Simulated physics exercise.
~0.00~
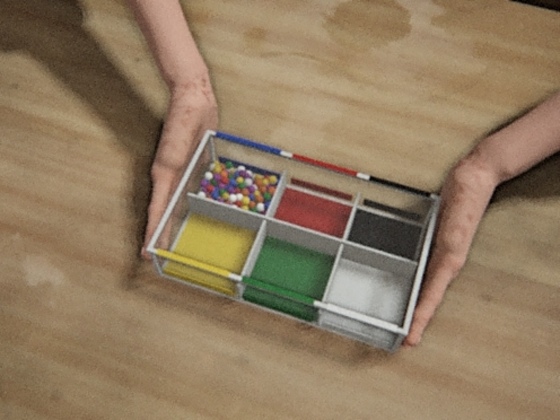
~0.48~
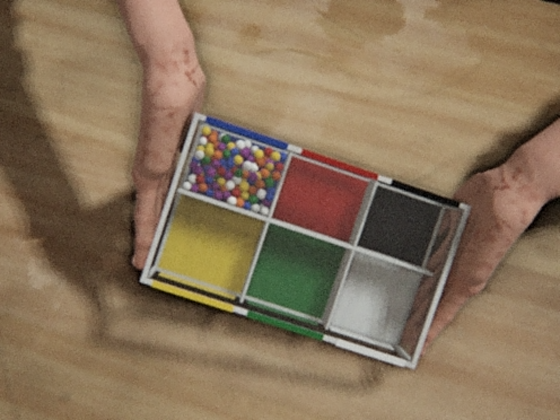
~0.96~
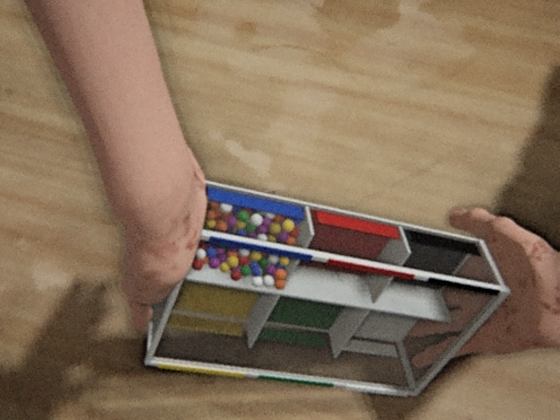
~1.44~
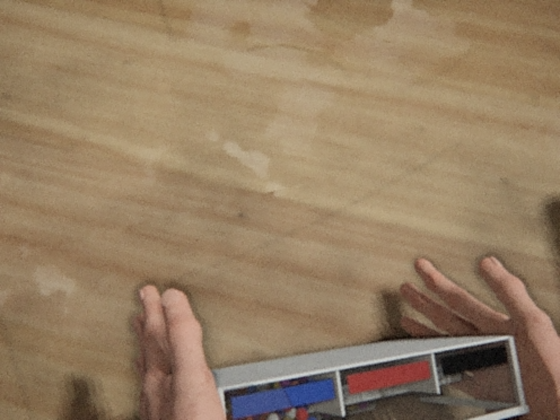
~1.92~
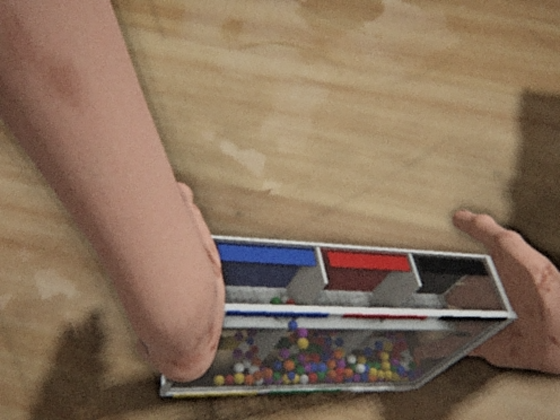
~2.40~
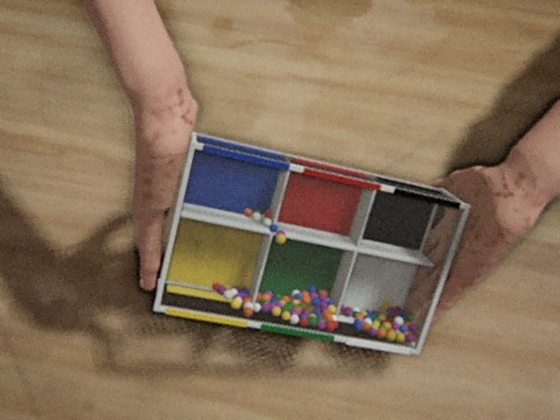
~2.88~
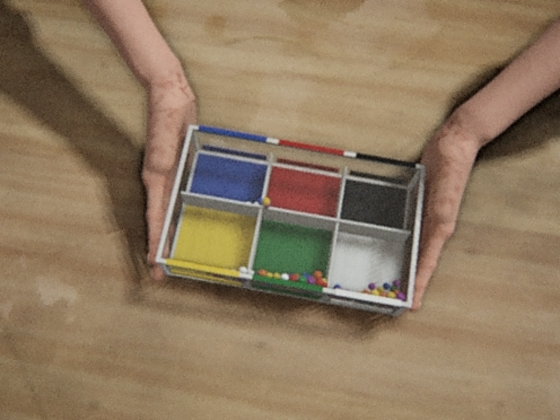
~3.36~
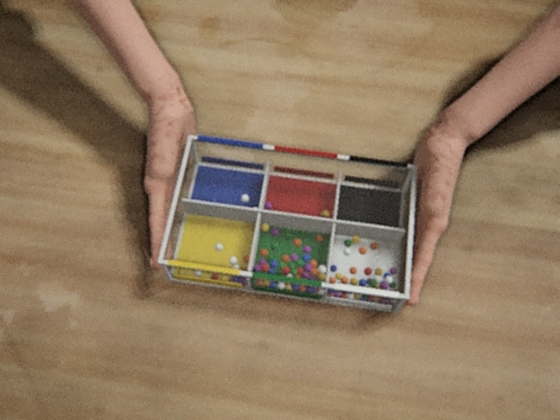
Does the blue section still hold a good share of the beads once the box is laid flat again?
No, hardly any beads are left in the blue section. Most of them end up in the green and white ones.
